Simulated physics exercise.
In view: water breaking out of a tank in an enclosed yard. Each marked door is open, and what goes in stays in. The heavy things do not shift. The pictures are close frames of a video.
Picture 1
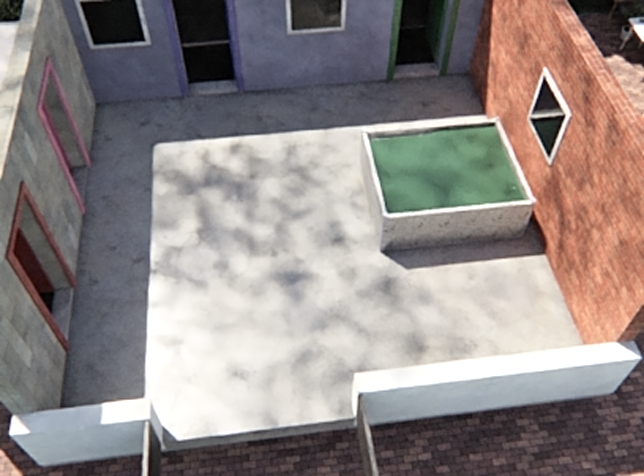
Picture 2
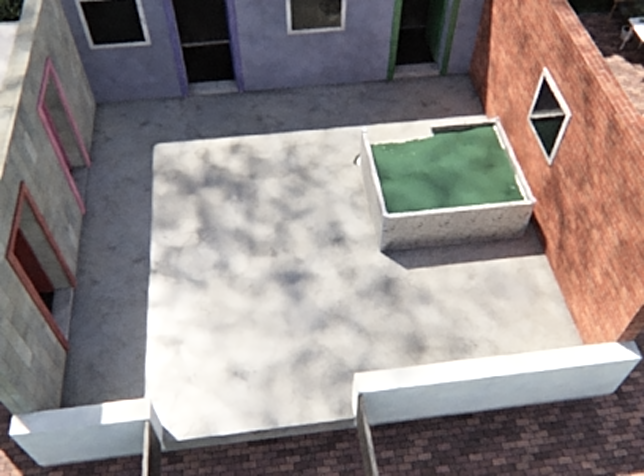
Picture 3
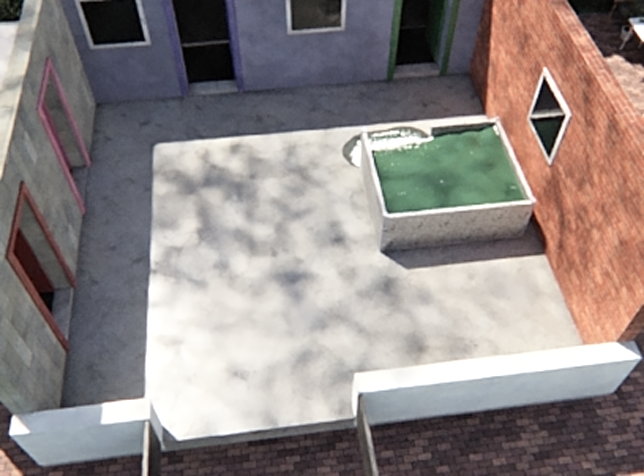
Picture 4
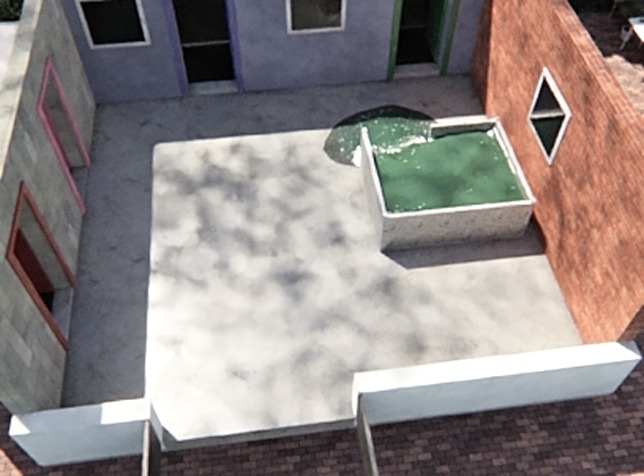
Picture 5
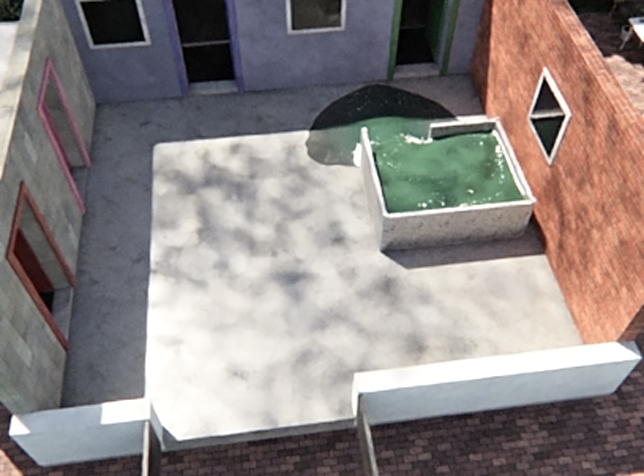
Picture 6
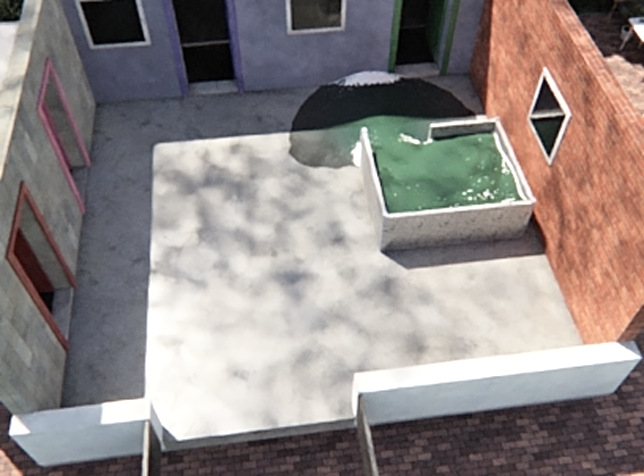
The clip shows an open tank of green water in a walled yard, at first still, then water pouring out through a gap on its far side and spreading in a dark, widening pool across the paving toward the purple wall.
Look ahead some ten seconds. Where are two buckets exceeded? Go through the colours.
In the end: The blue door admits no more than that; the red door admits no more than that; the pink door lets in a lot; the green door lets in a lot.
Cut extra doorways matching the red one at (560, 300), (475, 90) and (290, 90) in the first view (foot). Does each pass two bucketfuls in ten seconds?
As listed: Stays under, takes more, passes that mark.
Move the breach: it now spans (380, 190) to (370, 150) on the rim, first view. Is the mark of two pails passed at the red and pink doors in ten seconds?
My reading: The red door takes more; the pink door lets more in.
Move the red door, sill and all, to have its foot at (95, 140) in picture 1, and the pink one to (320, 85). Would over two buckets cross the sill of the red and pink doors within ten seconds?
My reading: Red passes that mark; pink floods.
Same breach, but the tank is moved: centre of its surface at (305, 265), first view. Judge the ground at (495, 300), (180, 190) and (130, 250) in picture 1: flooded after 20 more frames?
In that order: Dry, awash, no water.
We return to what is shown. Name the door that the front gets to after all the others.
The door marked red.
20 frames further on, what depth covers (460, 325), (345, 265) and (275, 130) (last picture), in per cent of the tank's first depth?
Roughly 0, 0 and 10 per cent, in turn.
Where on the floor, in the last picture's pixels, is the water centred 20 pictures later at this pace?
At about (354, 151).
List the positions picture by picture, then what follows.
In the first picture, the open tank at (444, 169) is whole and still.
In the second picture, the front is at a hidden place, out from the gap on the open tank's far side.
In the third picture, water pours out on the open tank's far side and has run to a hidden place.
In the fourth picture, water pours out on the open tank's far side and has run to (395, 109).
In the fifth picture, the front is at (382, 88), out from the gap on the open tank's far side.
In the sixth picture, water pours out on the open tank's far side and has run to (330, 86).
A moment on, water covers 20 % of the floor; the blue door not reached, the red door not reached, the pink door not reached, the green door over two buckets in.
Next, water covers 25 % of the floor; the blue door wet at the sill, nothing in, the red door not reached, the pink door not reached, the green door over two buckets in.
Then, water covers 40 % of the floor; the blue door under two buckets in, the red door not reached, the pink door under two buckets in, the green door far over two buckets in.
Later, water covers 60 % of the floor; the blue door under two buckets in, the red door wet at the sill, nothing in, the pink door over two buckets in, the green door far over two buckets in.
In the end, water covers 85 % of the floor; the blue door under two buckets in, the red door wet at the sill, nothing in, the pink door over two buckets in, the green door far over two buckets in.
